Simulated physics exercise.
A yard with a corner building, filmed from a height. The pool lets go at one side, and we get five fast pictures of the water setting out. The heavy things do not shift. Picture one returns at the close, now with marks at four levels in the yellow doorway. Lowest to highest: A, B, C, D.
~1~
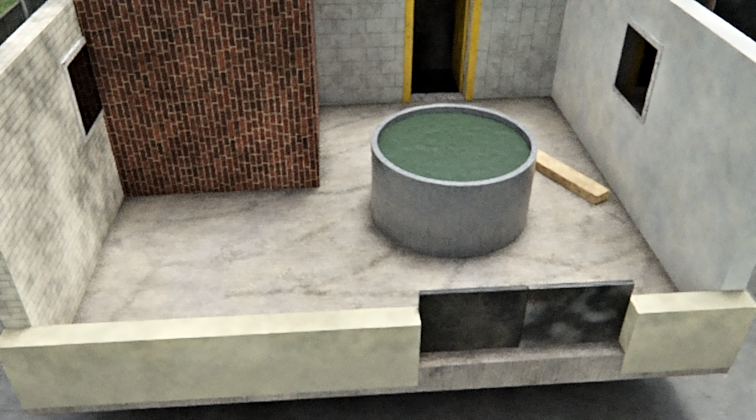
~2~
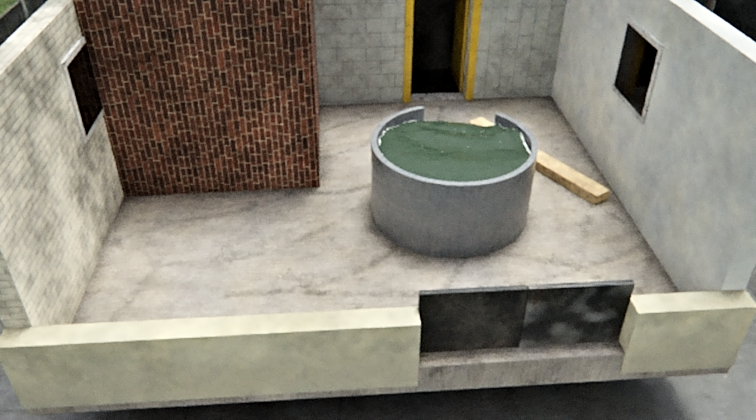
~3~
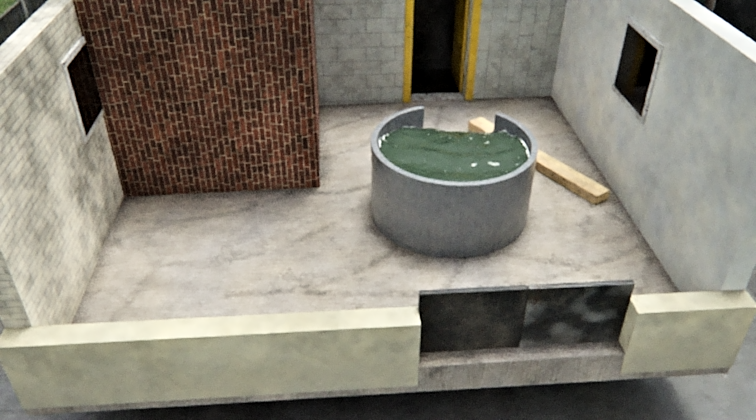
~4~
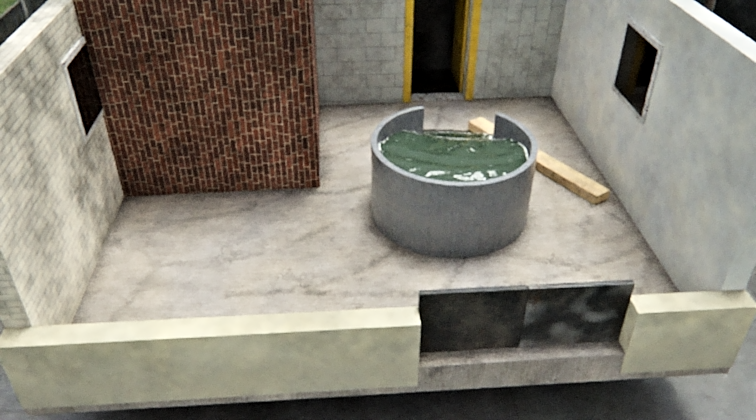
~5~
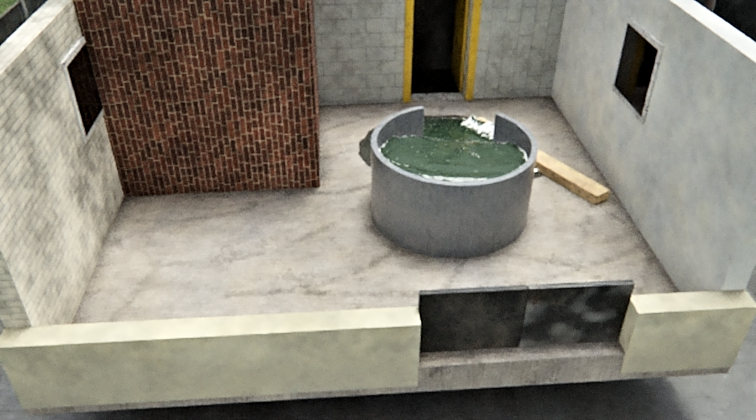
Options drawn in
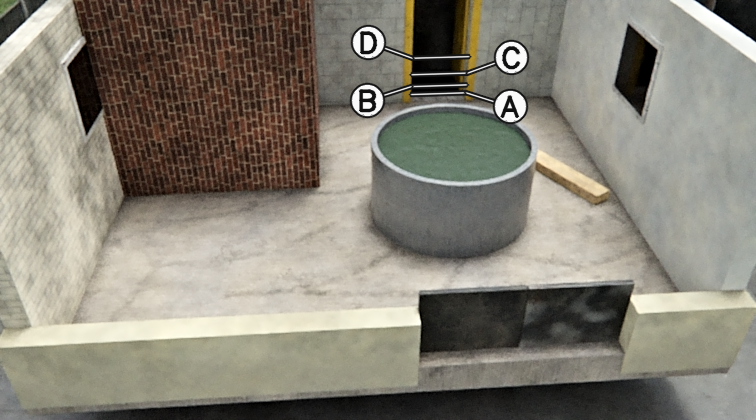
To begin with, green water lies still in a round grey pool between a brick block and a pale wall, with a yellow doorway behind. A gap opens in the pool's far rim, and the water sinks slightly and ripples with white flecks, then shows on the ground at the pool's left.
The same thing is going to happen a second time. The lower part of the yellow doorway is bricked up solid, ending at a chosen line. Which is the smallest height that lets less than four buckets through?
The answer is mark C.
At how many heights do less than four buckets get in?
Two.
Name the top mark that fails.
That is mark B.
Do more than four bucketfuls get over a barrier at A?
Yes, it does.
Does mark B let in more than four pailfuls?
Yes, it does.
On the marked copy, A at (438, 93); B at (439, 85); C at (439, 73); D at (440, 57); from the bottom up A, B, C, D.
With A, dozens of bucketfuls pour in.
With B, about 14 bucketfuls get in.
With C, a splash gets over, under a bucket.
With D, nothing gets over.
